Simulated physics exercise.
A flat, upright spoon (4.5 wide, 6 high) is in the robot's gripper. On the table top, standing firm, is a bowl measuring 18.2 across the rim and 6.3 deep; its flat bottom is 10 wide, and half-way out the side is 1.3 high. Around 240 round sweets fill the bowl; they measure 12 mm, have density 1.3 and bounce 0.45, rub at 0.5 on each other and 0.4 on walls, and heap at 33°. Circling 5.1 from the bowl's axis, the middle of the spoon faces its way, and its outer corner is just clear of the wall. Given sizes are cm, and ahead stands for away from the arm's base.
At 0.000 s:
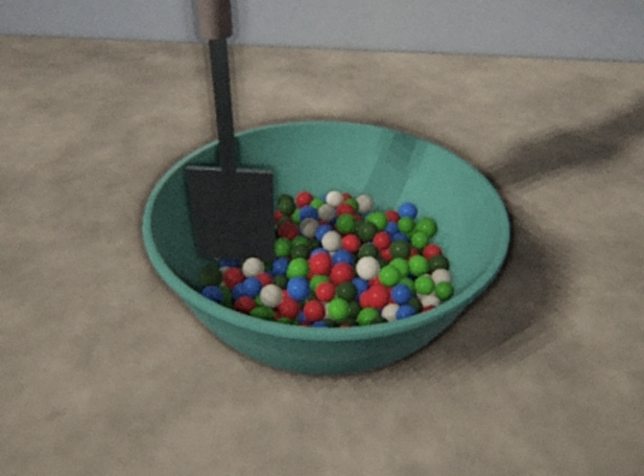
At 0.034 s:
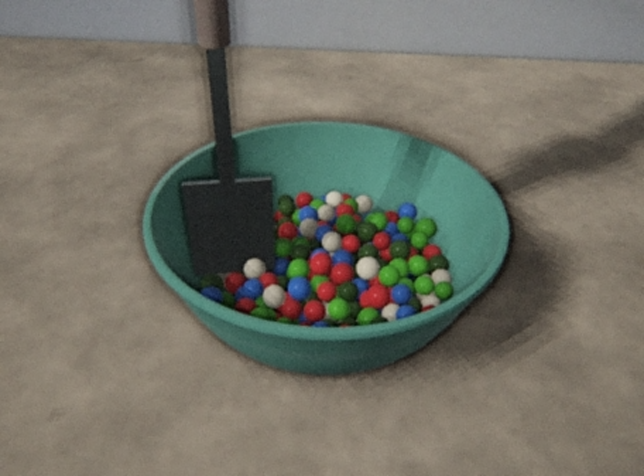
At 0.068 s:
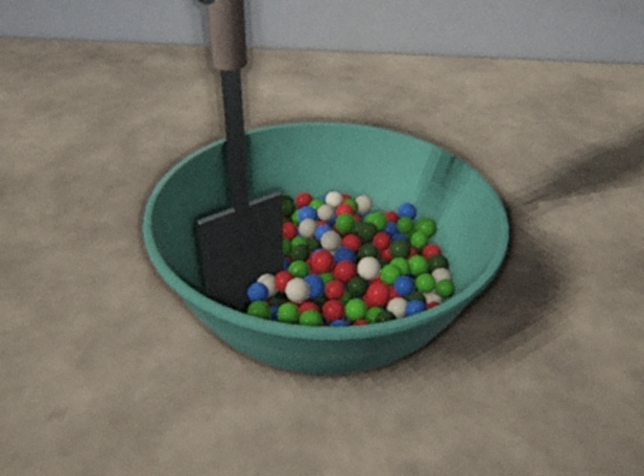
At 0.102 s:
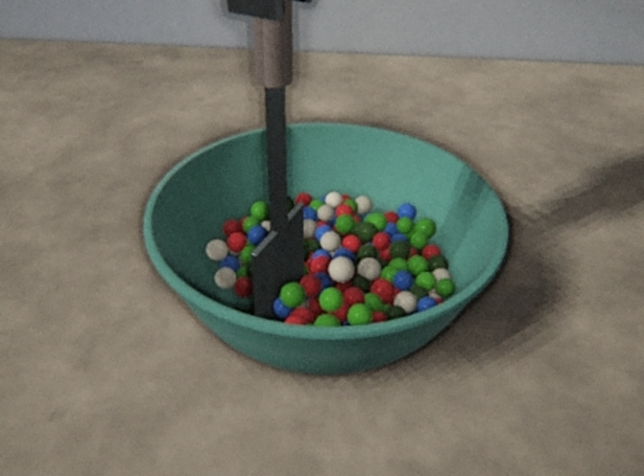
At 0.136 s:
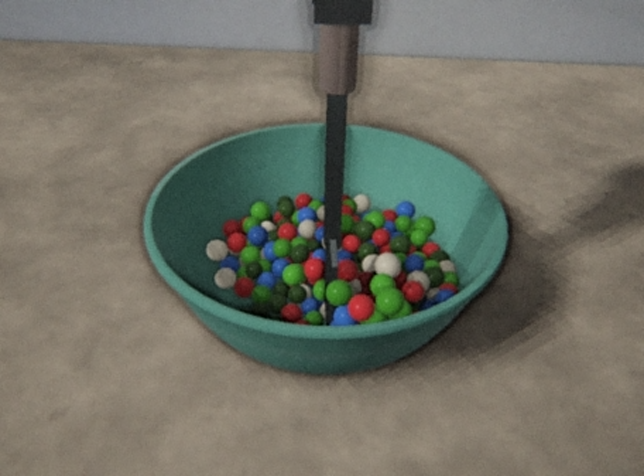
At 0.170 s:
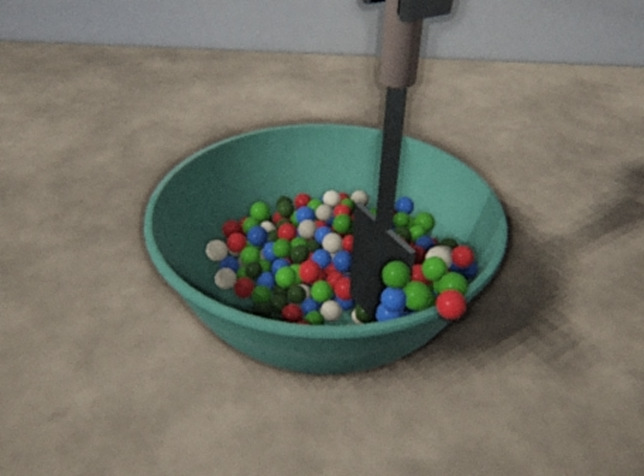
A dark, flat-bladed tool held upright by a robot's gripper swept through a teal bowl of small colorful balls, moving from the left side across to the right and pushing some up against the rim.
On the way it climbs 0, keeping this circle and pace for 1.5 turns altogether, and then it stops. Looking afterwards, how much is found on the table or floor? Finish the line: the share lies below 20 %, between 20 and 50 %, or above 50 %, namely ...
... between 20 and 50 %.
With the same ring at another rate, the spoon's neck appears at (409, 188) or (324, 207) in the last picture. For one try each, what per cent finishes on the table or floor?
Near 40 in a hundred for the first and near 20 in a hundred for the second.
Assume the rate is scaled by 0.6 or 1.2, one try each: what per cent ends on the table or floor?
About 10 and 40 per cent.
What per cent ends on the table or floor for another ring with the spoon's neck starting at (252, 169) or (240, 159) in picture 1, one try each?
Roughly 20 % and 30 %.
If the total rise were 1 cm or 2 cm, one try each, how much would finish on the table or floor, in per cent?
Some 20 and some 10 per cent.
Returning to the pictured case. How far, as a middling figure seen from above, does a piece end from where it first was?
Reading: Around 10 cm.
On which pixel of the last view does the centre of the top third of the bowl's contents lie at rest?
I'd say close to (375, 218).
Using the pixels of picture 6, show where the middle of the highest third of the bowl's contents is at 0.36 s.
The upper third is centred close to (258, 177).
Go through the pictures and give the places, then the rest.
The spoon neck at (227, 144), 0° round; upper third of the load around (338, 262), from x 210 to 445, top at y 200; 242 in the bowl, in the first picture.
The spoon neck at (225, 155), 12° round; upper third of the load around (338, 262), from x 210 to 445, top at y 200, in the second picture.
The spoon neck at (239, 180), 40° round; upper third of the load around (333, 278), from x 215 to 445, top at y 200, in the third picture.
The spoon neck at (278, 200), 68° round; upper third of the load around (342, 281), from x 215 to 445, top at y 200, in the fourth picture.
The spoon neck at (333, 207), 96° round; upper third of the load around (373, 277), from x 215 to 450, top at y 200, in the fifth picture.
The spoon neck at (386, 199), 124° round; upper third of the load around (409, 265), from x 215 to 465, top at y 200; 240 in the bowl, 2 in flight or on the tool, in the sixth picture.
After 0.36 s, 284° round, highest piece 11 above the table; 215 in the bowl, 12 on the table or floor, 15 in flight or on the tool.
After 0.56 s, 84° round, highest piece 9 above the table; 184 in the bowl, 45 on the table or floor, 13 in flight or on the tool.
After 0.85 s, 180° round, highest piece 5 above the table; 171 in the bowl, 71 on the table or floor.
After 1.55 s, 180° round, highest piece 5 above the table; 171 in the bowl, 71 on the table or floor.
In the end, 171 in the bowl, 71 on the table or floor. That is 29 % on the table or floor.
